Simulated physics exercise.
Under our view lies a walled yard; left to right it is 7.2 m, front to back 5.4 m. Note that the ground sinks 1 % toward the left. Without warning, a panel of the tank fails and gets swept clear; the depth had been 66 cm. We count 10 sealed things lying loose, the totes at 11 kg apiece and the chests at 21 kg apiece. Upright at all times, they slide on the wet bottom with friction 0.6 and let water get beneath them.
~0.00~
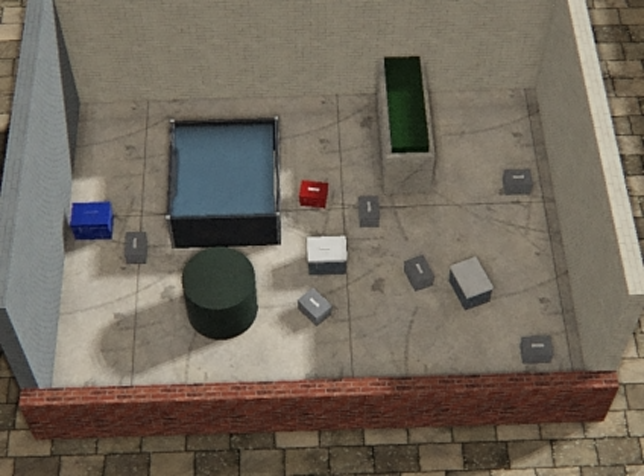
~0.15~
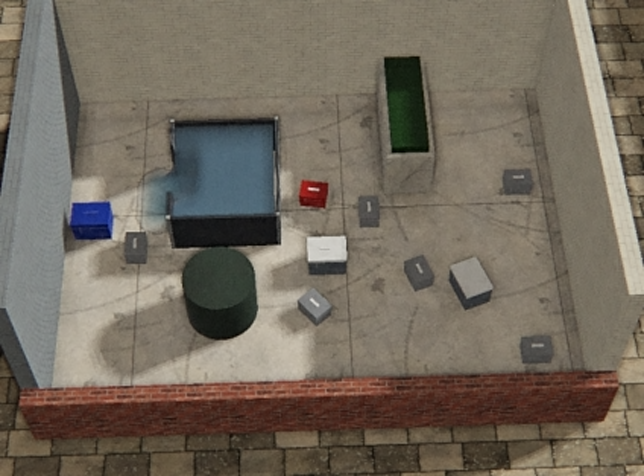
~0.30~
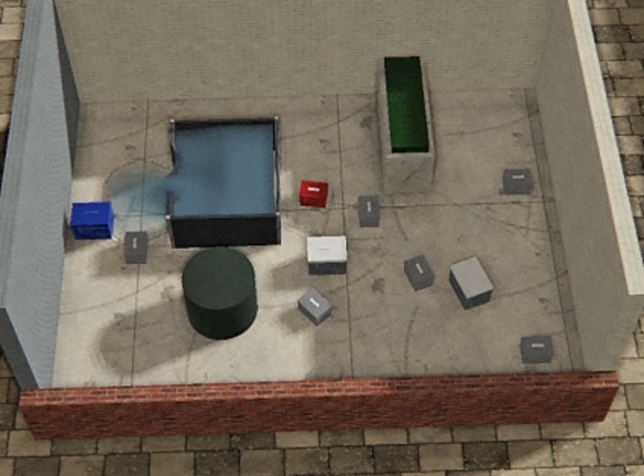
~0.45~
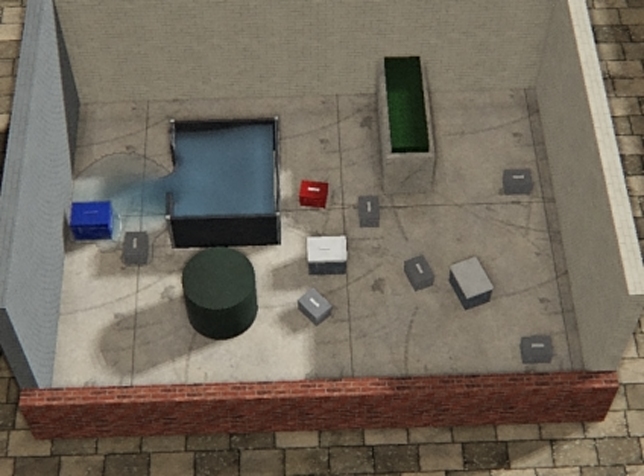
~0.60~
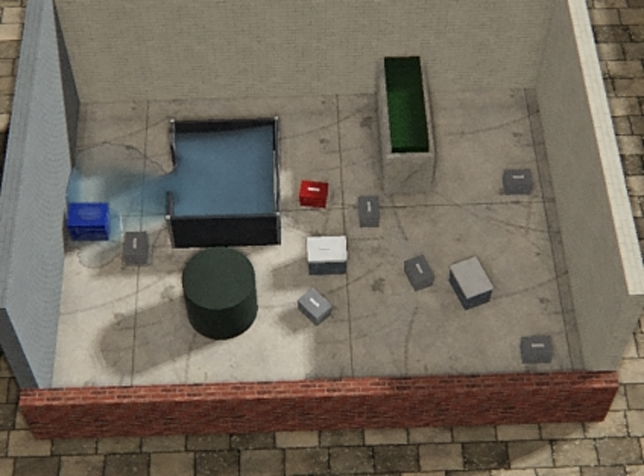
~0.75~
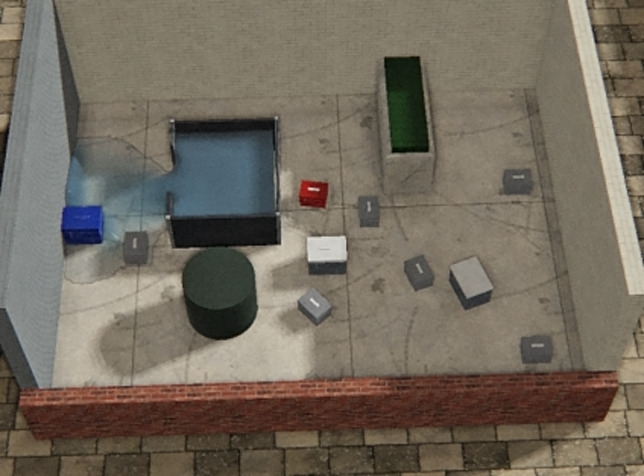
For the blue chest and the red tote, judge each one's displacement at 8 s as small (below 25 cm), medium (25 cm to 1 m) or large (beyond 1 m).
Blue chest - large, red tote - small.
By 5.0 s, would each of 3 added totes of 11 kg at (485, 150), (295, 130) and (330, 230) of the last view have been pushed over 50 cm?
Respectively: Smaller, greater, smaller.
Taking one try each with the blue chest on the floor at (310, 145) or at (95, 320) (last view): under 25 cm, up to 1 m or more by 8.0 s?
Results, in order: Essentially stationary, then borne far off.
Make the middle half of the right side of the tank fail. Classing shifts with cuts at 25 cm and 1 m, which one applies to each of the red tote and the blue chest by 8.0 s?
Red tote: Washed well away; blue chest: Roughly where it was.
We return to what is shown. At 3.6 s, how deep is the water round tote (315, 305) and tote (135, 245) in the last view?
Roughly 0 and 2 cm.
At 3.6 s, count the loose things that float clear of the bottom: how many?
My tally comes to 0.
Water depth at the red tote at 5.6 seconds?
Somewhere close to 3 cm.
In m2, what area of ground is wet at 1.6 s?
Close to 8.5 m2, I'd say.
After 1.6 s the blue chest is near (89, 282), 1.2 m from its start, aground; the red tote is near (314, 190), 0.0 m from its start, aground; 0 afloat.
After 3.6 s the blue chest is near (198, 348), 2.8 m from its start, aground; the red tote is near (314, 190), 0.0 m from its start, aground; 0 afloat.
After 5.6 s the blue chest is near (260, 343), 3.3 m from its start, aground; the red tote is near (314, 190), 0.0 m from its start, aground; 0 afloat.
After 8.0 s the blue chest is near (267, 342), 3.4 m from its start, aground; the red tote is near (314, 190), 0.0 m from its start, aground; 0 afloat.
